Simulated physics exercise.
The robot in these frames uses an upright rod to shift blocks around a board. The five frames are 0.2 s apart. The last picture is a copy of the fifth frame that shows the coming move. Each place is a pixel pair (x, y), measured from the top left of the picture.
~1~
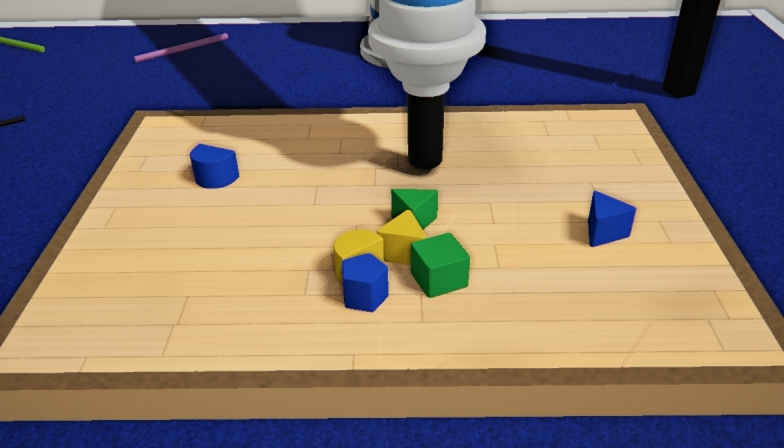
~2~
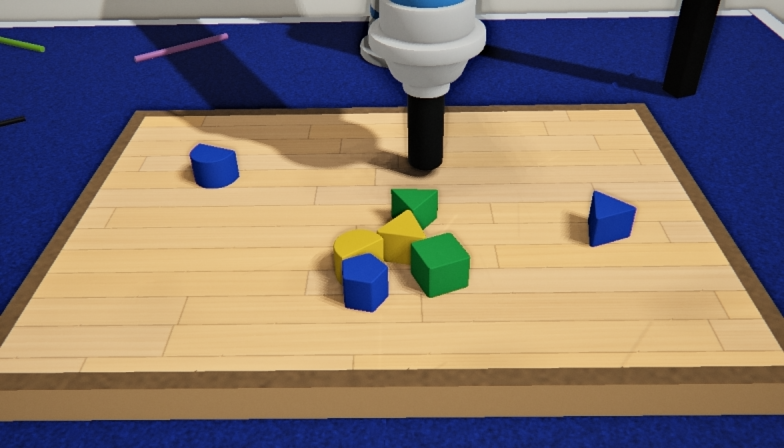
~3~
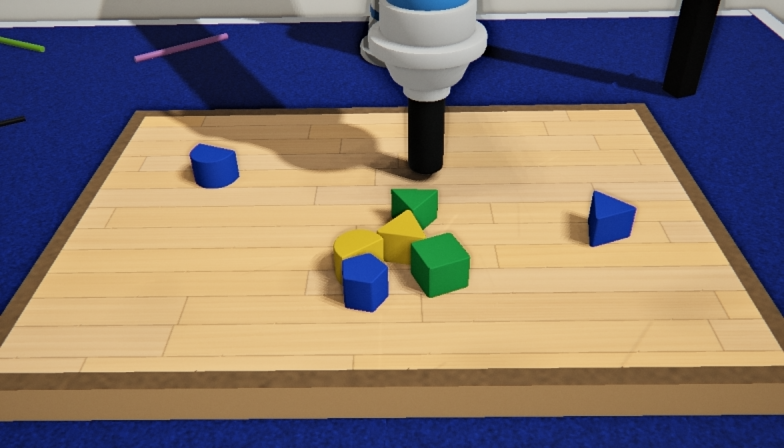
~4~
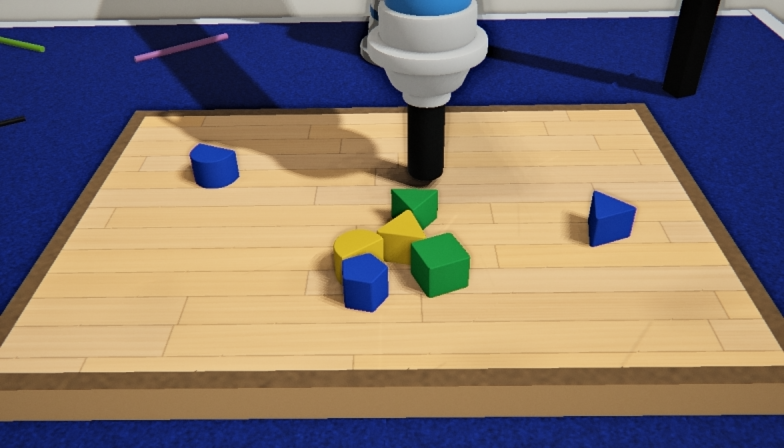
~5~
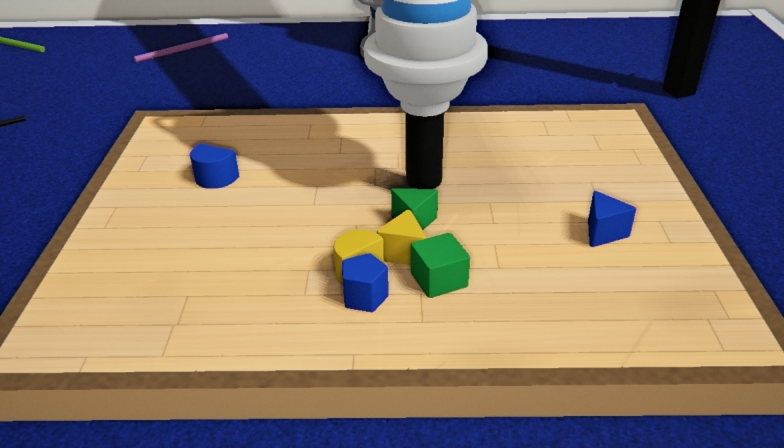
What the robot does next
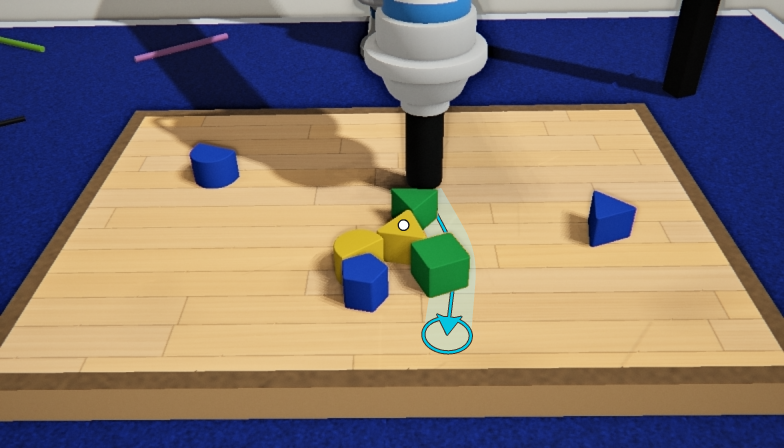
The robot's upright black rod crept slightly toward the green triangular block near the middle of the wooden board, while the yellow, green and blue blocks all stayed where they were.
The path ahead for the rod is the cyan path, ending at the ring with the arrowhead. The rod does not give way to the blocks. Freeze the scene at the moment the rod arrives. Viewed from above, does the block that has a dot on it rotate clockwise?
That would be a no.
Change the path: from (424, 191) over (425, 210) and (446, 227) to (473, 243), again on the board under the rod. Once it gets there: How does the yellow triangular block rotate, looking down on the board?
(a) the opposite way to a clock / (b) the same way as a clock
Correct choice: A.
The line goes from (424, 191) over (445, 230) and (454, 277) to (447, 335); the dot is on the yellow triangular block.
What follows on the original path. One third of the way, rod at (445, 222); yellow D-shaped block at (352, 244), turned 15° clockwise; yellow triangular block at (397, 227), turned 35° anticlockwise; green triangular block at (413, 207), turned 65° clockwise.
Two thirds of the way, rod at (454, 269); yellow D-shaped block at (352, 244), turned 15° clockwise; yellow triangular block at (396, 227), turned 35° anticlockwise; green triangular block at (412, 207), turned 75° clockwise; green four-sided block at (426, 275), turned 35° clockwise.
At the end, rod at (447, 325); yellow D-shaped block at (352, 244), turned 15° clockwise; blue pentagonal block unmoved; yellow triangular block at (396, 227), turned 35° anticlockwise; green triangular block at (412, 207), turned 75° clockwise; green four-sided block at (398, 304), turned 110° clockwise.
